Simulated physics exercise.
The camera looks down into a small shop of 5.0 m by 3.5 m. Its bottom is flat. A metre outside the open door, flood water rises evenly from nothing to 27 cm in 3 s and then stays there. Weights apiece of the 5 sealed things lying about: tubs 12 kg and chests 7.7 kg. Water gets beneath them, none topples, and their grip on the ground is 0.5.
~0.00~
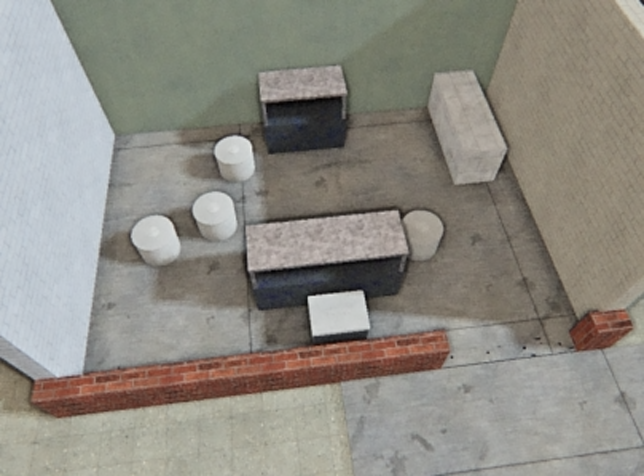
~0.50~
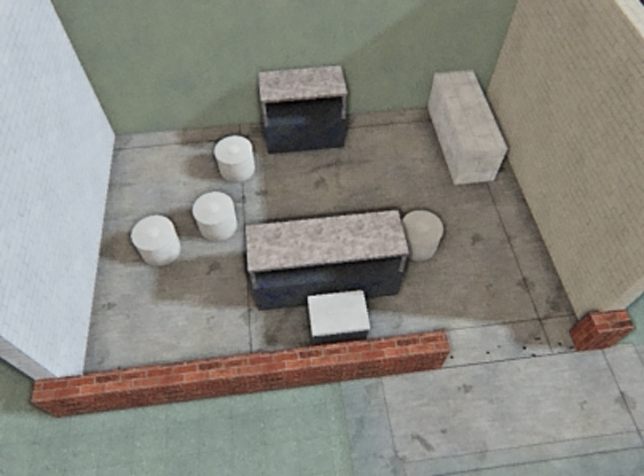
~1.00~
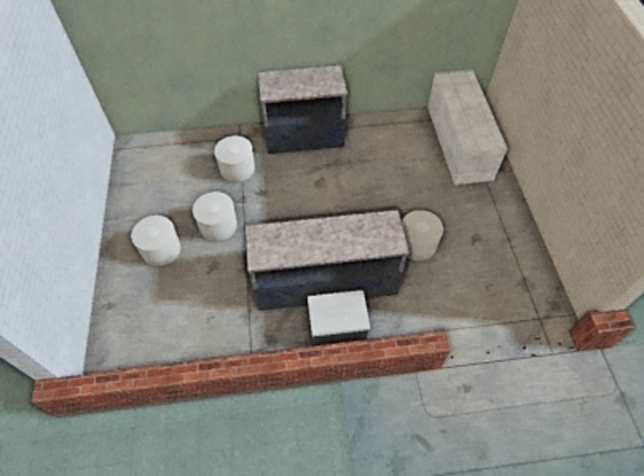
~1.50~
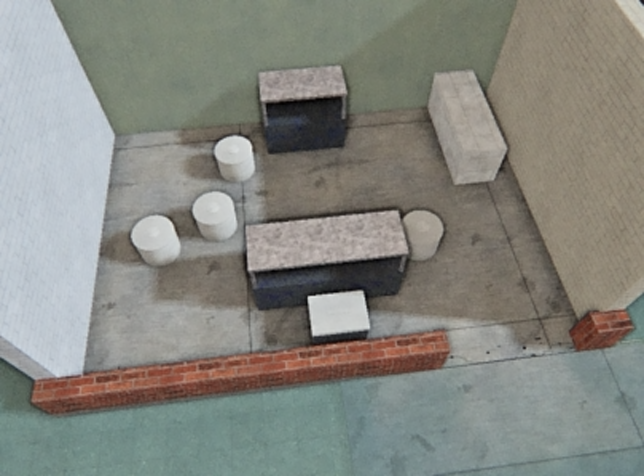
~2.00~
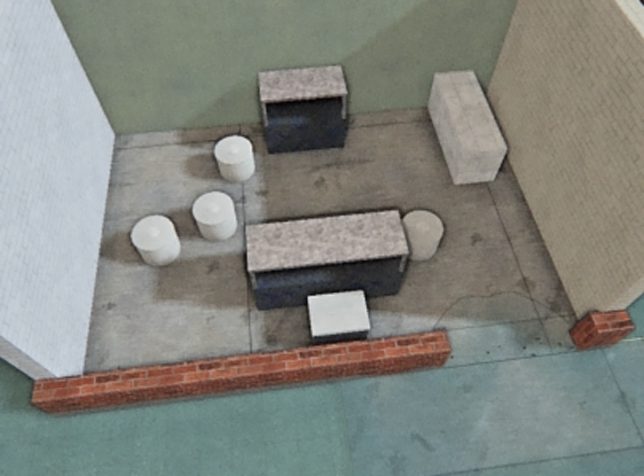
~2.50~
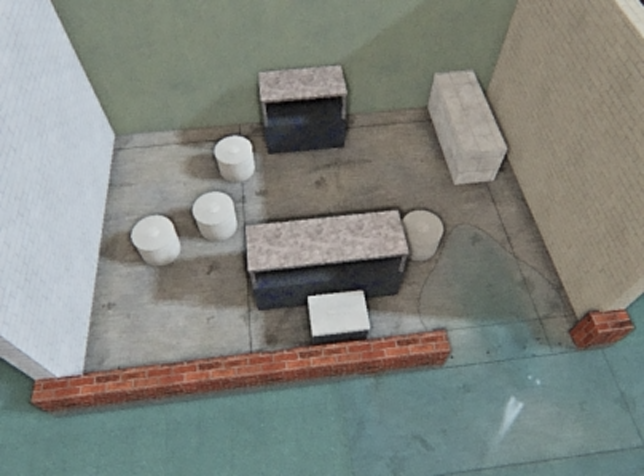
A small walled shop with a flat grey floor, a green back wall and a low brick wall with a gap at the front right is seen from above by a still camera. Two dark chests with pinkish tops, a pale block at right, white and beige tubs and a small white-topped box stand inside. Greenish water spreads across the ground outside, then creeps through the gap onto the floor, while the objects stay still.
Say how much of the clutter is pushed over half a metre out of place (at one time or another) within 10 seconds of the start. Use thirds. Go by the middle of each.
It is at least two thirds.
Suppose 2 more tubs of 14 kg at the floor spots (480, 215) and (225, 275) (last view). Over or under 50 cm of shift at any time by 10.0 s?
In that order: Over, under.
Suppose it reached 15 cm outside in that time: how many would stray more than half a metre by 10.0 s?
Then 1.
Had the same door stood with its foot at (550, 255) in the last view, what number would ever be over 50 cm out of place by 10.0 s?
In that case 5 of them.
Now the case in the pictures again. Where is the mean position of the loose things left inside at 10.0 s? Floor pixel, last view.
At about (201, 283).
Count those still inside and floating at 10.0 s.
4 of them.
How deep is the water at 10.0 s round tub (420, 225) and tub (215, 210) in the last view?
About 16 and 5 cm.
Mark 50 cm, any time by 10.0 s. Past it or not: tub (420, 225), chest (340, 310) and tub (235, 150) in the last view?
In turn: Past it, short of it, more.
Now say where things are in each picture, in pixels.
A tub at (213, 208), on the bottom; a tub at (422, 227), on the bottom; 0.0 m2 under water; 0 of 5 have shifted, in the first picture.
A tub at (213, 208), on the bottom; a tub at (422, 227), on the bottom; water covers 0.0 m2; 0 of 5 have shifted, in the second picture.
A tub at (213, 208), on the bottom; a tub at (422, 227), on the bottom; water covers 0.0 m2; 0 of 5 have shifted, in the third picture.
A tub at (213, 208) rests on the ground; a tub at (422, 227) rests on the ground; water covers 0.0 m2; 0 of 5 have shifted, in the fourth picture.
A tub at (213, 208), on the bottom; a tub at (422, 227) rests on the ground; 0.6 m2 under water; 0 of 5 have shifted, in the fifth picture.
A tub at (213, 208) rests on the ground; a tub at (422, 227) rests on the ground; water covers 1.5 m2; 0 of 5 have shifted, in the sixth picture.
After 3.5 s 0 of 5 are over 50 cm from their spots; 0 afloat.
After 4.5 s 1 of 5 are over 50 cm from their spots; 0 afloat.
After 7.0 s 2 of 5 are over 50 cm from their spots; 0 afloat.
After 10.0 s 4 of 5 are over 50 cm from their spots, and 4 have been at some point; 4 afloat.
